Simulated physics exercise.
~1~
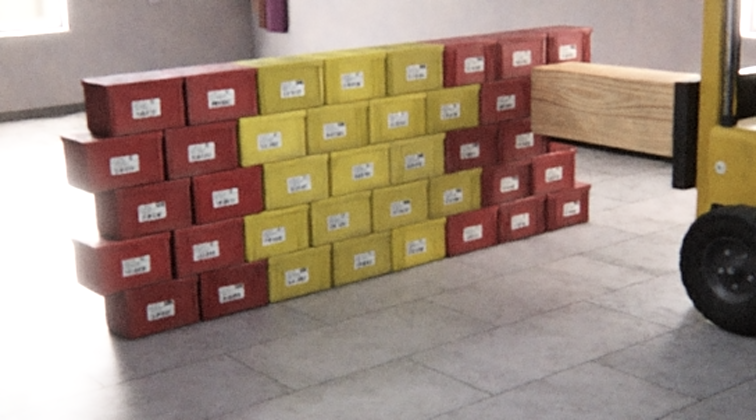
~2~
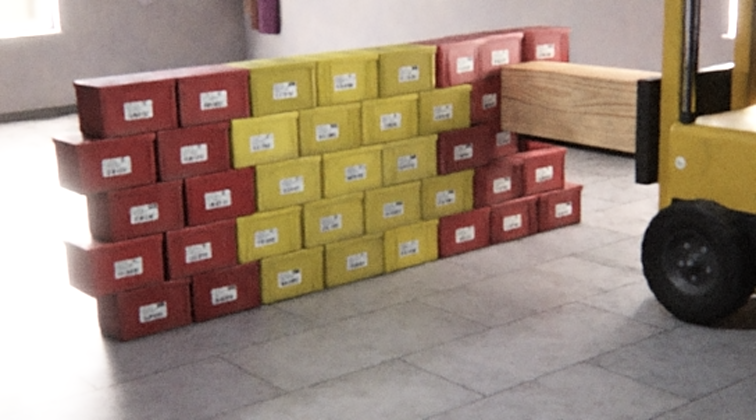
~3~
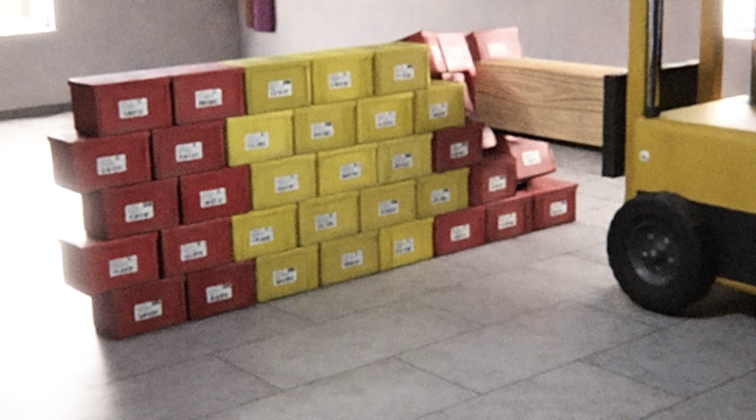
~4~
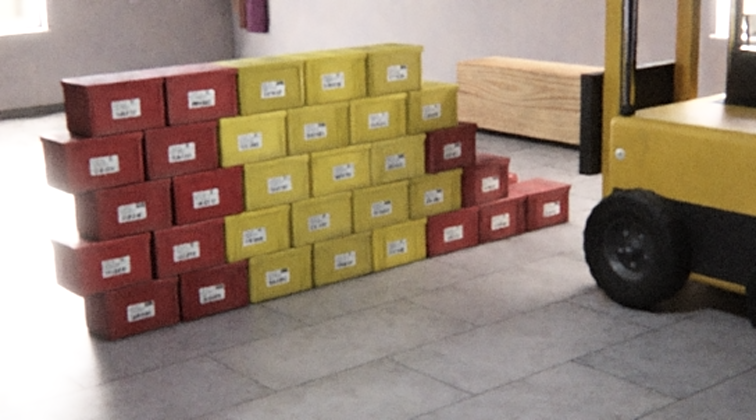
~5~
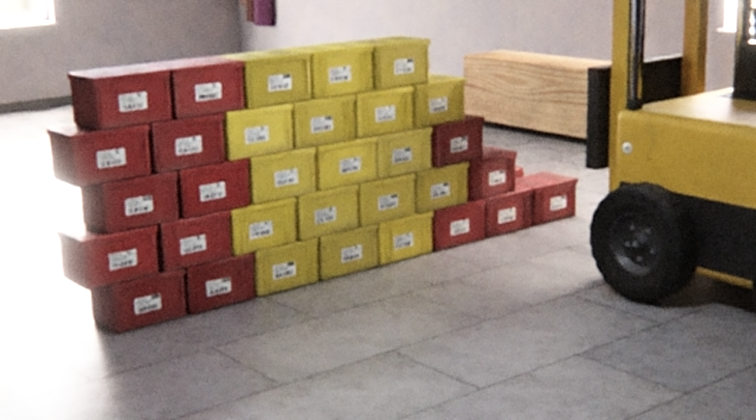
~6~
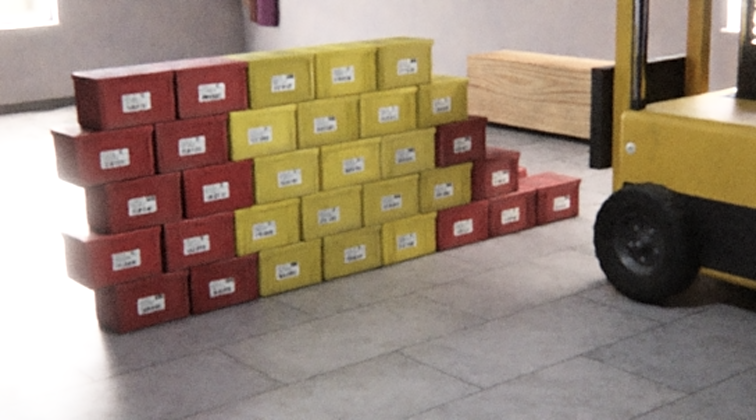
The footage shows a yellow lift truck pushing a long wooden crate leftward into the right end of a staggered wall of red and yellow boxes, knocking several red ones out of view before stopping, while the yellow section and the red left end remain standing.
